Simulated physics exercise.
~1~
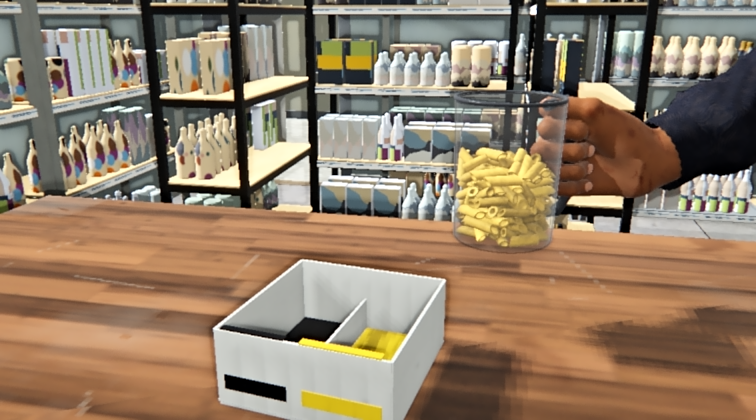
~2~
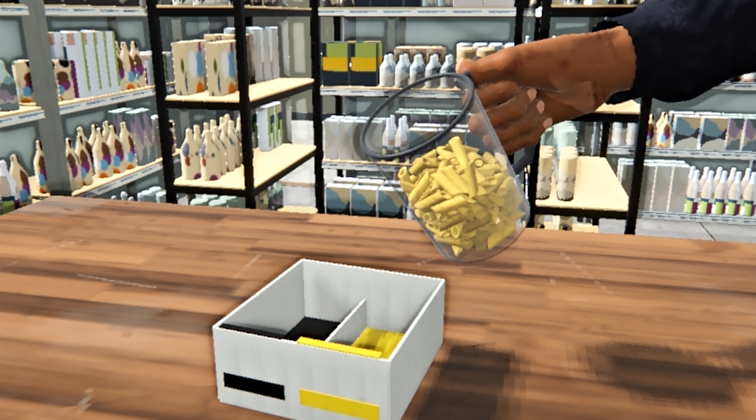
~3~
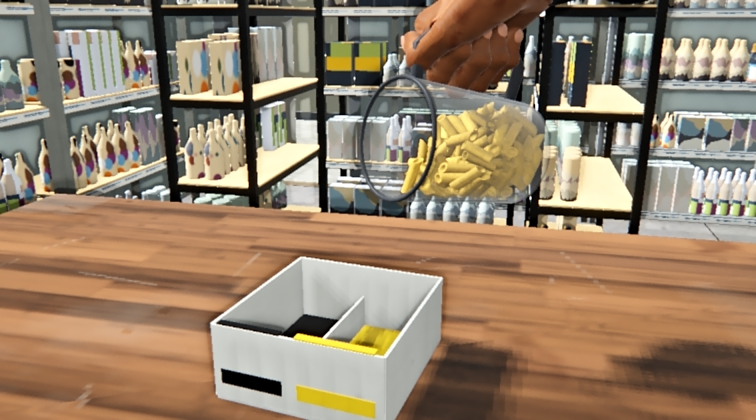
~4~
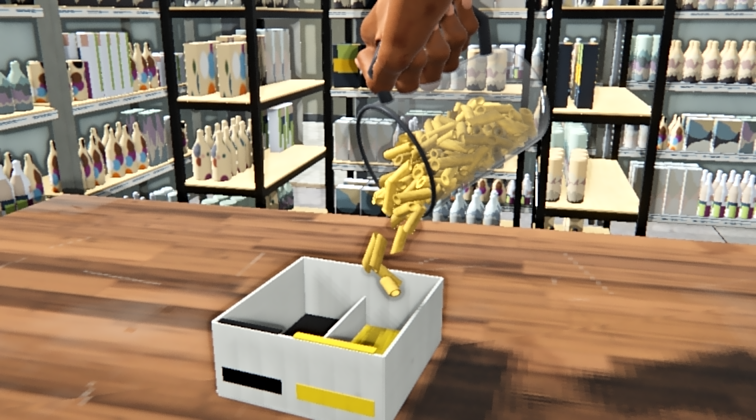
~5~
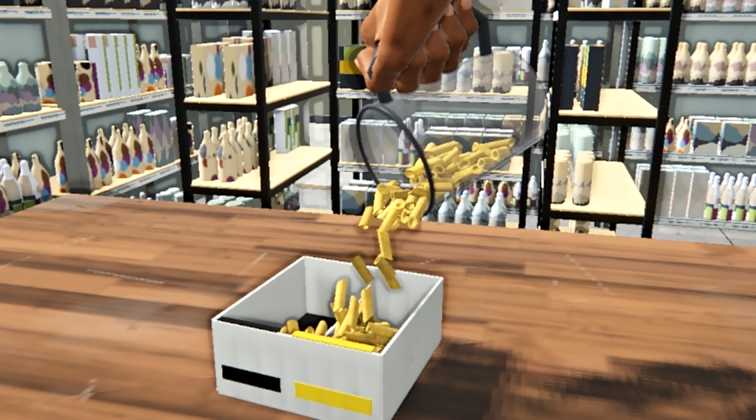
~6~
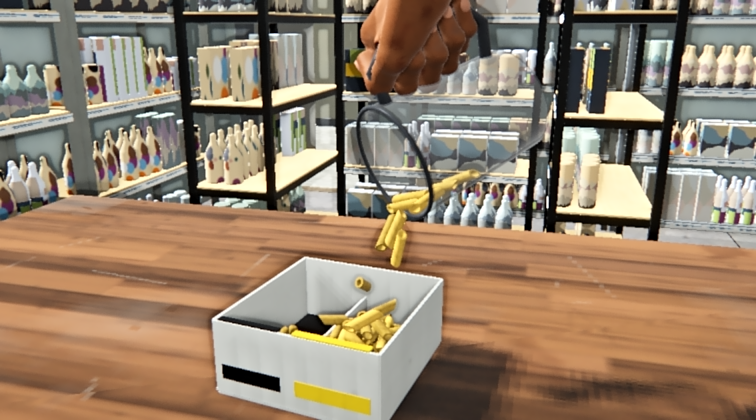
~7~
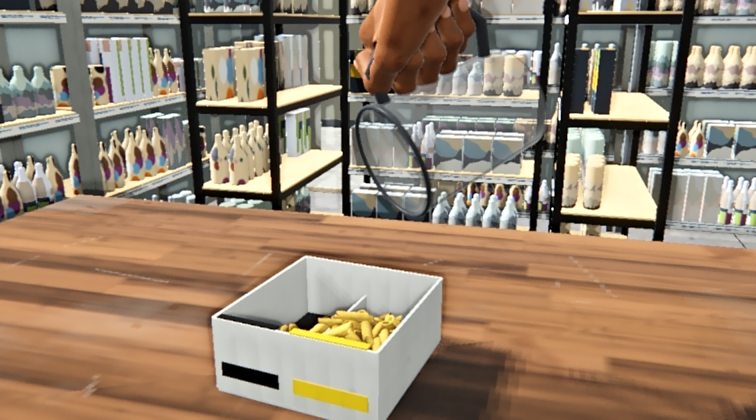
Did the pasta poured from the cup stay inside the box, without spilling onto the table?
Yes, the pasta stayed inside the box, with most of it in the yellow section and only a little in the black section.
